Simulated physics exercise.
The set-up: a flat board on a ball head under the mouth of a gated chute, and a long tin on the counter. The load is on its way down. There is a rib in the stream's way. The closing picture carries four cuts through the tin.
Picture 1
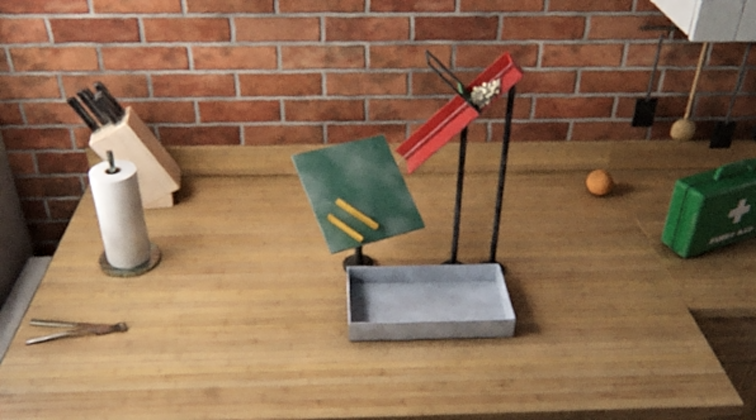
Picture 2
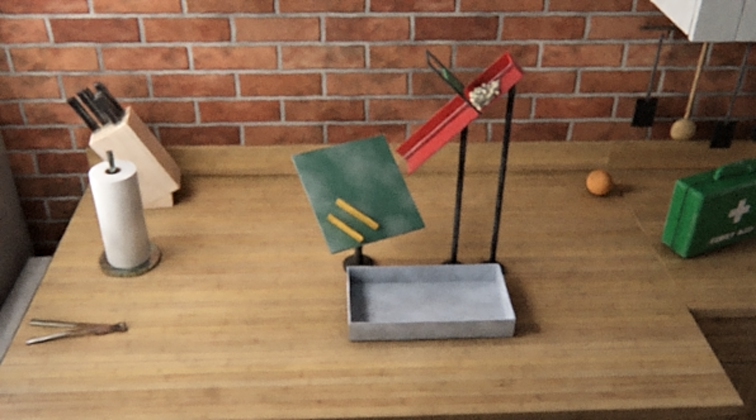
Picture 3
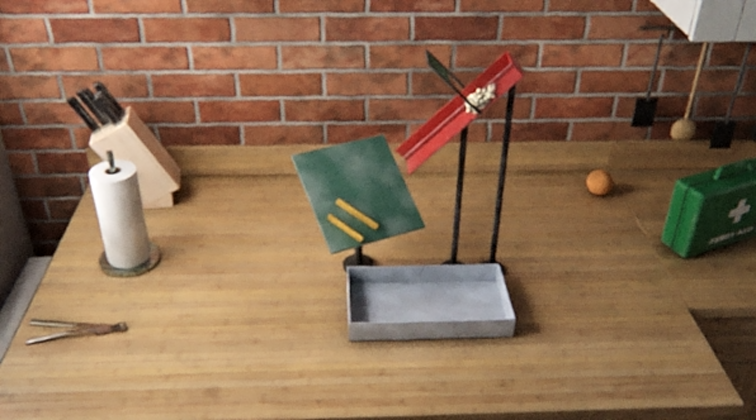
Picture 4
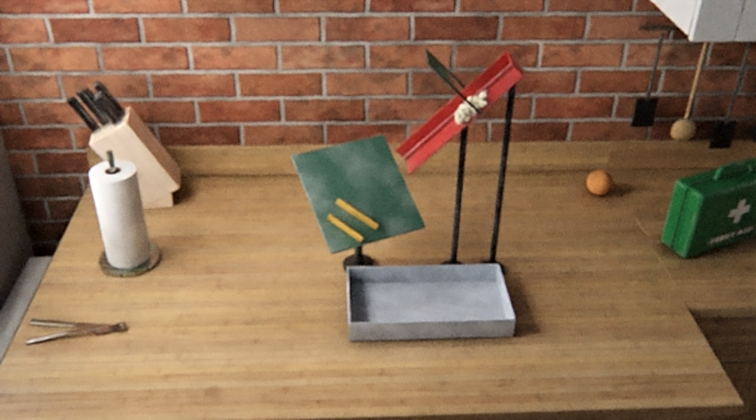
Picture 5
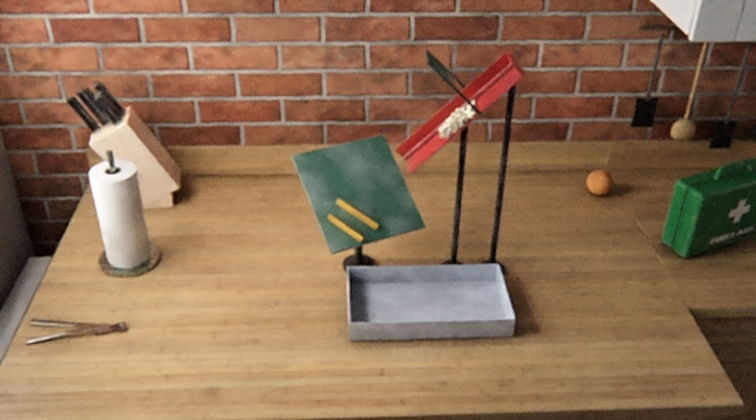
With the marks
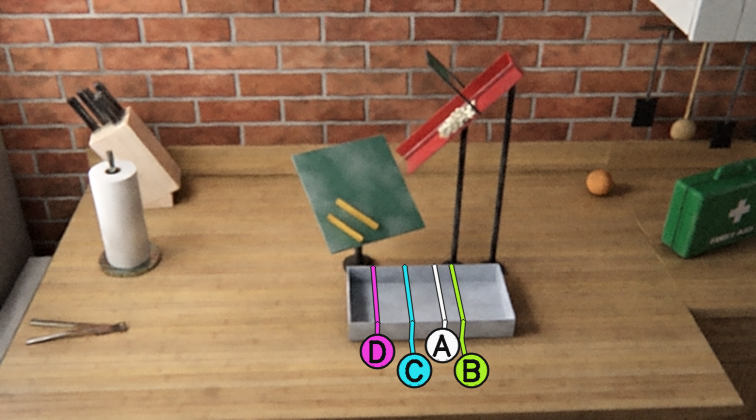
A wooden kitchen counter against a red brick wall is seen from the front and slightly above, in a view that stays still. A sloping red chute on black posts holds white beans above a tilted green board with two yellow ribs and an empty pale tin, with a knife block and paper roll left, an orange and green first-aid case right. The beans slide a short way down the chute, leftward, bunched together at first, then stretching slightly.
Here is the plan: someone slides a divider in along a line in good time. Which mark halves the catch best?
I would pick line C.
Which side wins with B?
More lands on the left.
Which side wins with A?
The left side.
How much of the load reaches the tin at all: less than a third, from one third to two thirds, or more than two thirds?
It is more than two thirds.
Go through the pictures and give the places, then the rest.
In the first frame, load behind the gate (481, 95), white beans; lip of the chute (408, 168), sloping fairly steeply.
In the second frame, middle of the board (359, 191), tilted fairly steeply; middle of its low edge (380, 240); of its high edge (338, 144).
In the third frame, front corners of the tin (350, 323) and (515, 319), empty; front of the load (469, 110).
In the fourth frame, middle of the load (472, 110); its front (458, 121), roughly a quarter of the way to the lip; rib from (338, 199) to (378, 226); rib from (329, 214) to (363, 238).
In the fifth frame, middle of the load (459, 121); its front (442, 135), roughly half of the way to the lip.
On the marked copy, line A crosses the front rim at (444, 321); line B crosses the front rim at (463, 320); line C crosses the front rim at (412, 322); line D crosses the front rim at (377, 322).
For line A, of what is caught, every piece on the left of the divider, not one piece on the right.
For line B, of what is caught, every piece on the left of the divider, not one piece on the right.
For line C, of what is caught, roughly two thirds on the left of the divider, roughly a third on the right.
For line D, of what is caught, not one piece on the left of the divider, every piece on the right.
